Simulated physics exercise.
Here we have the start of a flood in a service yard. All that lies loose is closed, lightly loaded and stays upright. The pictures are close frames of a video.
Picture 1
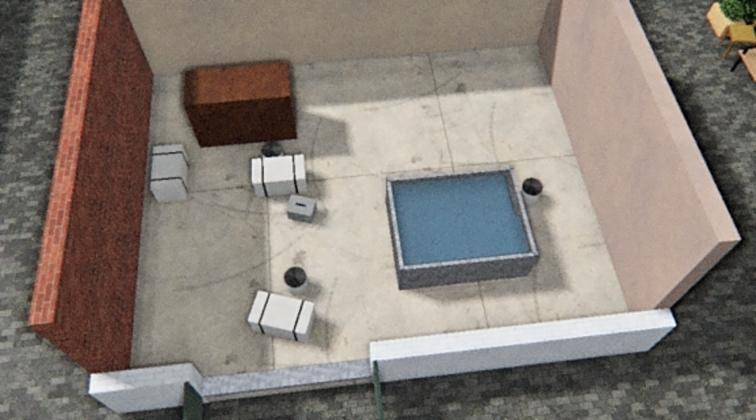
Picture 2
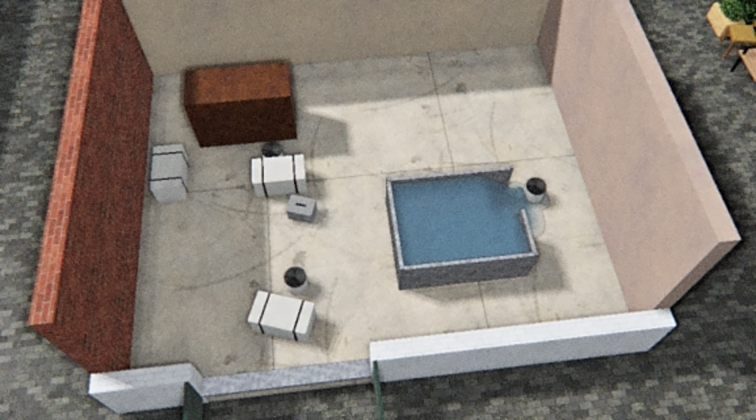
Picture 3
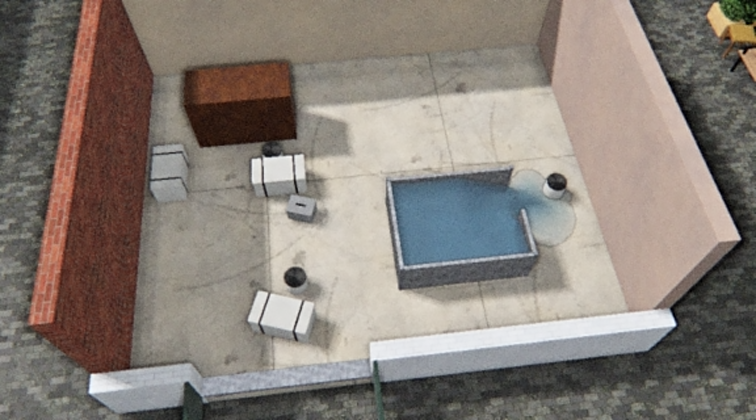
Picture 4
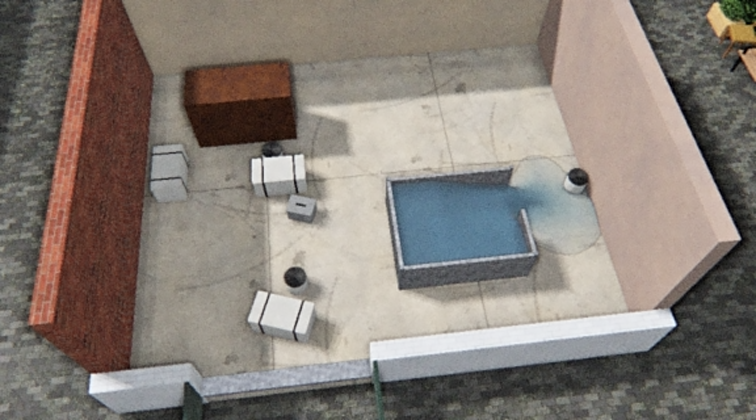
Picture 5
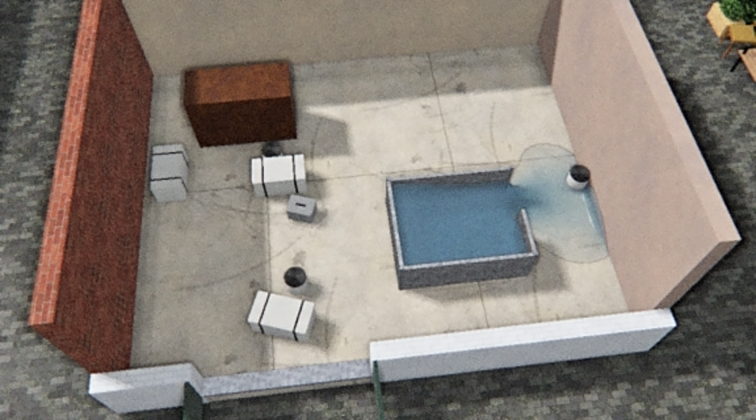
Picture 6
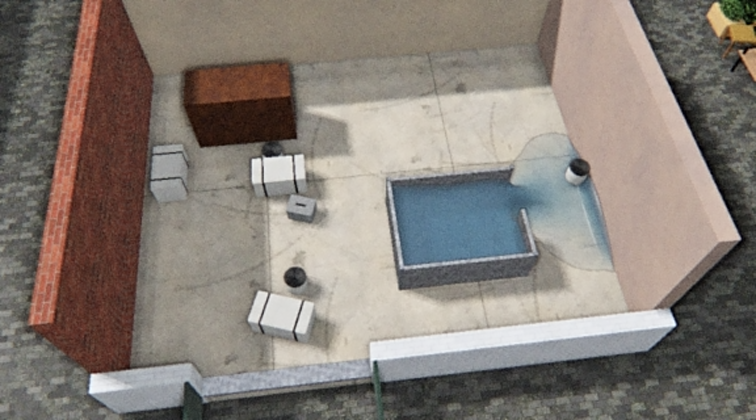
In a walled yard, water spilled through a gap in the right side of a raised pool and spread to the wall, pushing a dark-topped pail a short way right while everything else stayed put.
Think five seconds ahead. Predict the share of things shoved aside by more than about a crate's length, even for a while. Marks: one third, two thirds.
It is not even a third.
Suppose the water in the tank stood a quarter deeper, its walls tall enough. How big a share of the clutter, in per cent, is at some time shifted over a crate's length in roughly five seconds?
Near 30 in a hundred.
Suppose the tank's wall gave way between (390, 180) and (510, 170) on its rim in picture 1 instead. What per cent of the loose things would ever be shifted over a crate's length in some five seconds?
About 10 per cent.
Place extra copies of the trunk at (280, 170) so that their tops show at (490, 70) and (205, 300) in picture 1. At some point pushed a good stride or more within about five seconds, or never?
In turn: Yes, less than that.
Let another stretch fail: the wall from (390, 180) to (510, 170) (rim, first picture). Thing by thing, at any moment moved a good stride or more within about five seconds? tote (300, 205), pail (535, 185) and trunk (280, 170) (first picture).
In turn: Not that far, that far or more, not that far.
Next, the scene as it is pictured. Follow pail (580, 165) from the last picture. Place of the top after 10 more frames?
At about (473, 65).
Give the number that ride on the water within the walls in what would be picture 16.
The number is 0.
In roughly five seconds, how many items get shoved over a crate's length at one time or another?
It comes to 1.
A moment on, 1 of 7 are well off their spots; 1 afloat.
Next, 1 of 7 are well off their spots; 0 afloat.
Later, 1 of 7 are well off their spots; 0 afloat.
In the end, 1 of 7 are well off their spots, and 1 have been at some point; 0 afloat.
